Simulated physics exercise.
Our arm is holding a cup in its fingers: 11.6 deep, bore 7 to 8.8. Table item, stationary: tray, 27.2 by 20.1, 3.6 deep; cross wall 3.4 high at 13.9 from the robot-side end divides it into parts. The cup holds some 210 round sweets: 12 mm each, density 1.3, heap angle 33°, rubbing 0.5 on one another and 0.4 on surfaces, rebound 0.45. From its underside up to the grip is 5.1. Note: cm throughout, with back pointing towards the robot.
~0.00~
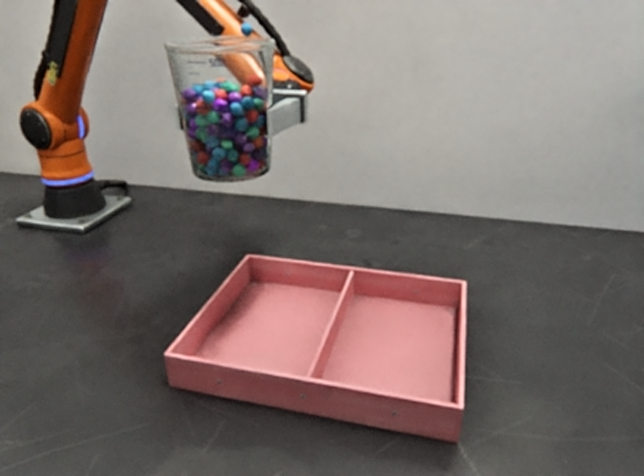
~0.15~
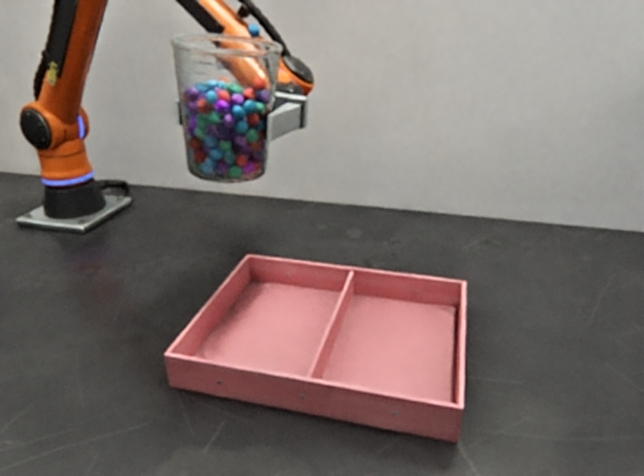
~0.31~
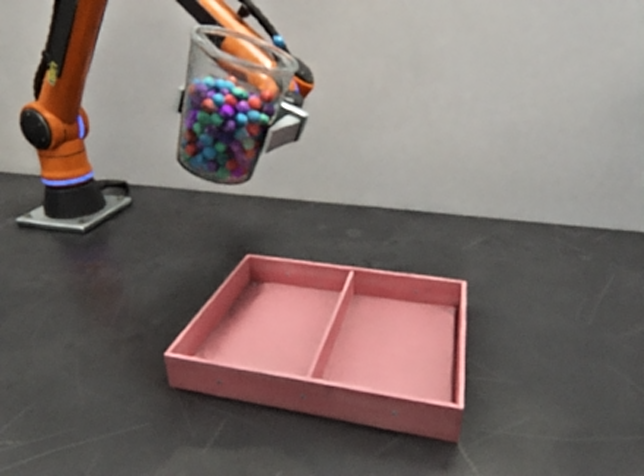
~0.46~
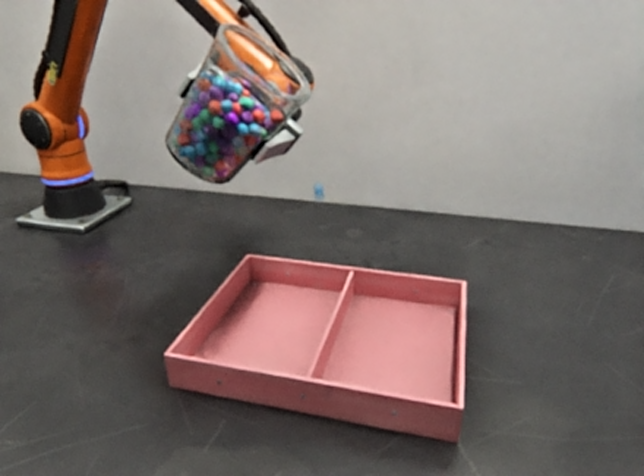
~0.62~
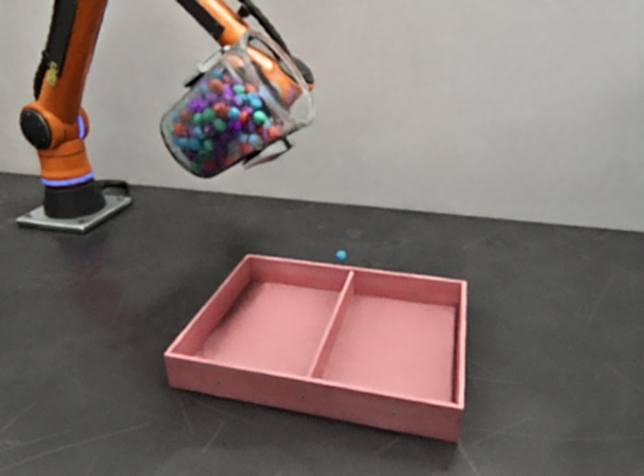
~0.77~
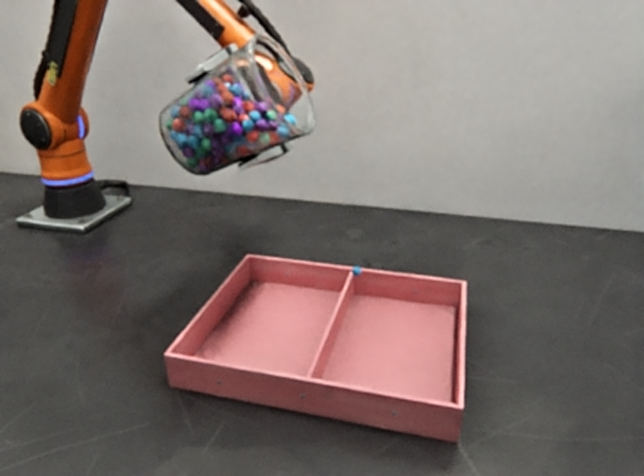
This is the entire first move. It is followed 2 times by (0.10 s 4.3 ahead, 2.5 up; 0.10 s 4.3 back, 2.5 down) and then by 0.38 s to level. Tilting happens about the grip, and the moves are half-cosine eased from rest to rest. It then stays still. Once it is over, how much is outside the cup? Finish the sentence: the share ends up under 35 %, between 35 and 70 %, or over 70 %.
The share ends up between 35 and 70 %.
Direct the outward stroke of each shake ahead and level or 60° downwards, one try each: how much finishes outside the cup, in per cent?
First try some 30 %, second try some 5 %.
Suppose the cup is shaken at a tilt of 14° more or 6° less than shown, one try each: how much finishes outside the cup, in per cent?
Roughly 85 per cent on the first try and 45 per cent on the second.
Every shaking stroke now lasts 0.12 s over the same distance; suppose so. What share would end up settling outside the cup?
That gives about 40 percent.
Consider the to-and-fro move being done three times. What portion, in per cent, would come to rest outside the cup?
Result: Approximately 60 per cent.
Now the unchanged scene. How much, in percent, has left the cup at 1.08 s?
About 40 per cent so far.
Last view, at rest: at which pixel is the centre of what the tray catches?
Centre estimate: About (407, 348).
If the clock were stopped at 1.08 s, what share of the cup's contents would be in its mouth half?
Some 45 percent is in that half.
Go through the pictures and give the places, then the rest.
In the first picture, cup middle at (227, 111), level; upper third of the load around (223, 98), from x 190 to 265, top at y 30; 210 in the cup.
In the second picture, cup middle at (228, 111), tilted 6° forward; upper third of the load around (224, 99), from x 190 to 265, top at y 30.
In the third picture, cup middle at (229, 111), tilted 21° forward; upper third of the load around (225, 100), from x 190 to 280, top at y 40; 209 in the cup, 1 in flight or on a rim.
In the fourth picture, cup middle at (231, 113), tilted 40° forward; upper third of the load around (224, 101), from x 180 to 320, top at y 75; 209 in the cup, 1 in flight or on a rim.
In the fifth picture, cup middle at (233, 114), tilted 55° forward; upper third of the load around (222, 101), from x 175 to 340, top at y 75; 209 in the cup, 1 in the robot-side part.
In the sixth picture, cup middle at (233, 115), tilted 61° forward; upper third of the load around (222, 105), from x 175 to 355, top at y 80; 209 in the cup, 1 in the far-side part.
By 1.08 s, tilted 61° forward, highest piece 29 above the table; 123 in the cup, 1 in the far-side part, 86 in flight or on a rim.
By 1.39 s, tilted 22° forward, highest piece 27 above the table; 98 in the cup, 87 in the far-side part, 15 on the table or floor, 4 in the robot-side part, 6 in flight or on a rim.
By 1.75 s, level, highest piece 26 above the table; 98 in the cup, 88 in the far-side part, 20 on the table or floor, 4 in the robot-side part.
By 2.80 s, level, highest piece 26 above the table; 98 in the cup, 88 in the far-side part, 20 on the table or floor, 4 in the robot-side part.
Final count, 98 in the cup, 88 in the far-side part, 20 on the table or floor, 4 in the robot-side part. That is 53 % outside the cup.
